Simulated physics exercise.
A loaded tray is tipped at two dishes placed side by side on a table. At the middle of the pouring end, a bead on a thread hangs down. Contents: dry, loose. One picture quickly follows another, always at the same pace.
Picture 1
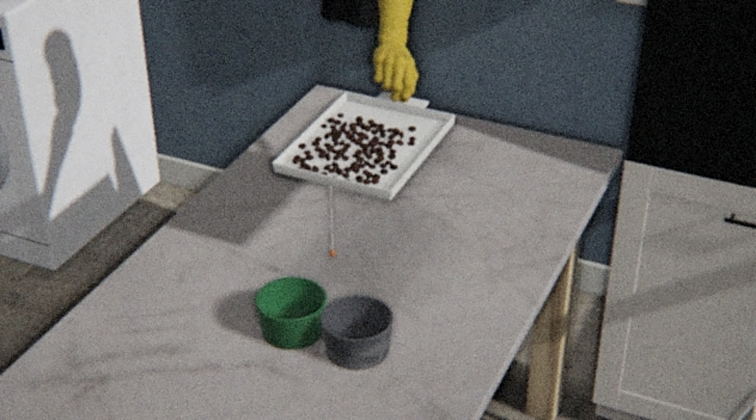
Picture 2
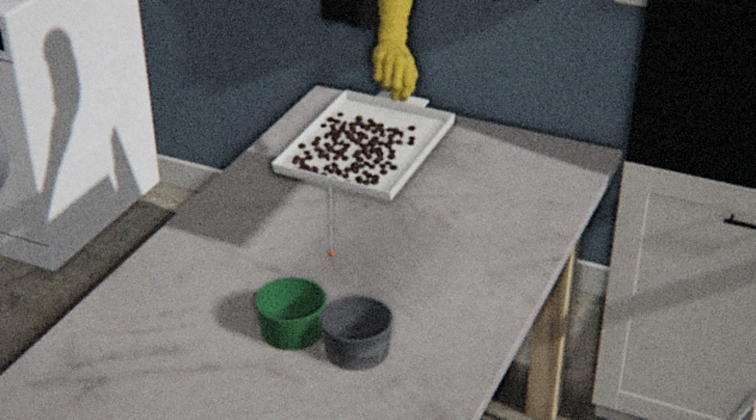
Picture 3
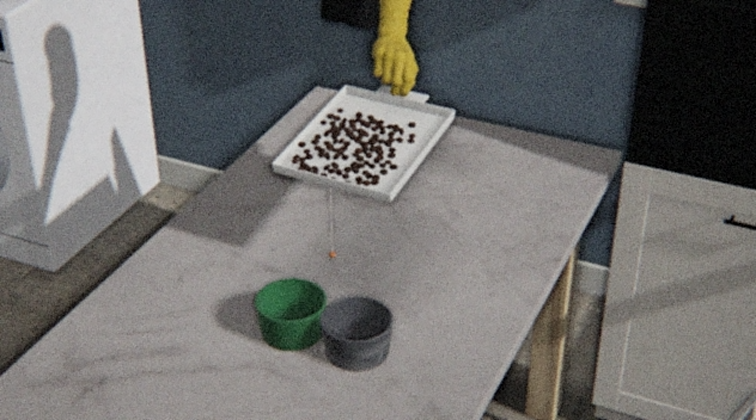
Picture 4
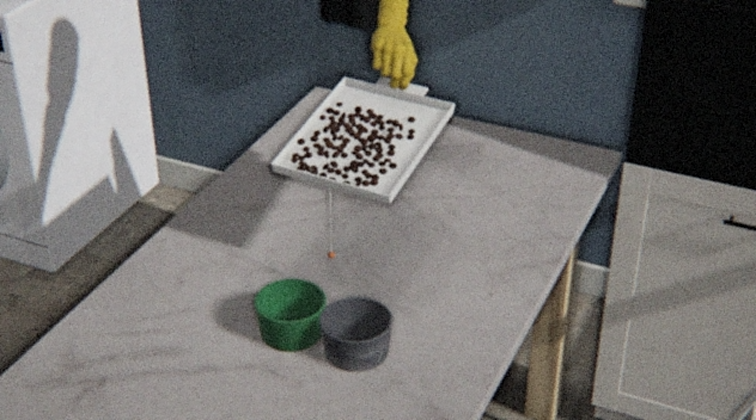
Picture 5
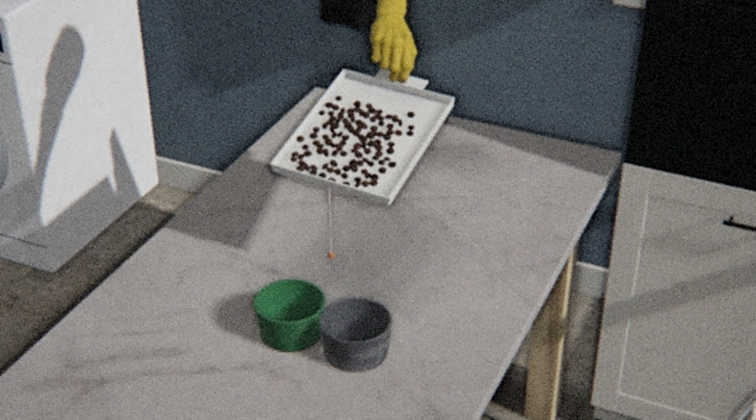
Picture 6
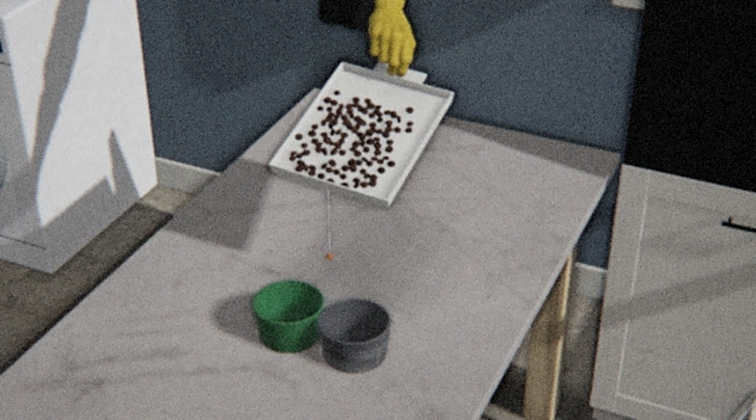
At first, a yellow-gloved hand holds a white tray of flat, dark chocolate drops above a table, with a bead hanging on a thread near a green dish and a gray one. Then the hand slowly raises the tray's far end, and the near edge tilts slightly lower at its right corner while the drops barely shift.
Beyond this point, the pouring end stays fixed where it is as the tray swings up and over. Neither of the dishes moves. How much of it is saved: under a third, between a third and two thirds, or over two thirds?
The way it goes, the dishes gather fewer than one piece in three.
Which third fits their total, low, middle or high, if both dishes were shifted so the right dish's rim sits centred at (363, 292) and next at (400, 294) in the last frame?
The two tries come out as beyond two thirds and beyond two thirds in turn.
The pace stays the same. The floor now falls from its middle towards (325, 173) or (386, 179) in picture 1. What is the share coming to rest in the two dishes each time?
In turn some 10 and 0 per cent.
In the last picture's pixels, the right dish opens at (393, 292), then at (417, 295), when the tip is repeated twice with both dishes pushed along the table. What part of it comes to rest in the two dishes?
Near 80 % and 60 %.
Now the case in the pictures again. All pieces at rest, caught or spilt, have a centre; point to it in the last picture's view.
Close to (353, 317).
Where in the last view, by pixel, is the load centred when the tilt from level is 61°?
Look about (346, 163) in the last picture.
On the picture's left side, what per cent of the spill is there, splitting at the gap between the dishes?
Reading: Around 10 %.
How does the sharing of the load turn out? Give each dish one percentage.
The left dish holds 10 % and the right dish holds 0 %.
Soon after the last picture, tray tipped steeply; nearly all on the tray; a stray few in the air.
A little later, tray tipped past a quarter turn; about a quarter on the tray; a stray few in the right dish; a small part in the left dish; about half outside both; about a quarter in the air.
Later still, tray tipped past a quarter turn; a stray few in the right dish; a small part in the left dish; nearly all outside both.
At rest, tray tipped past a quarter turn; a stray few in the right dish; a small part in the left dish; nearly all outside both.
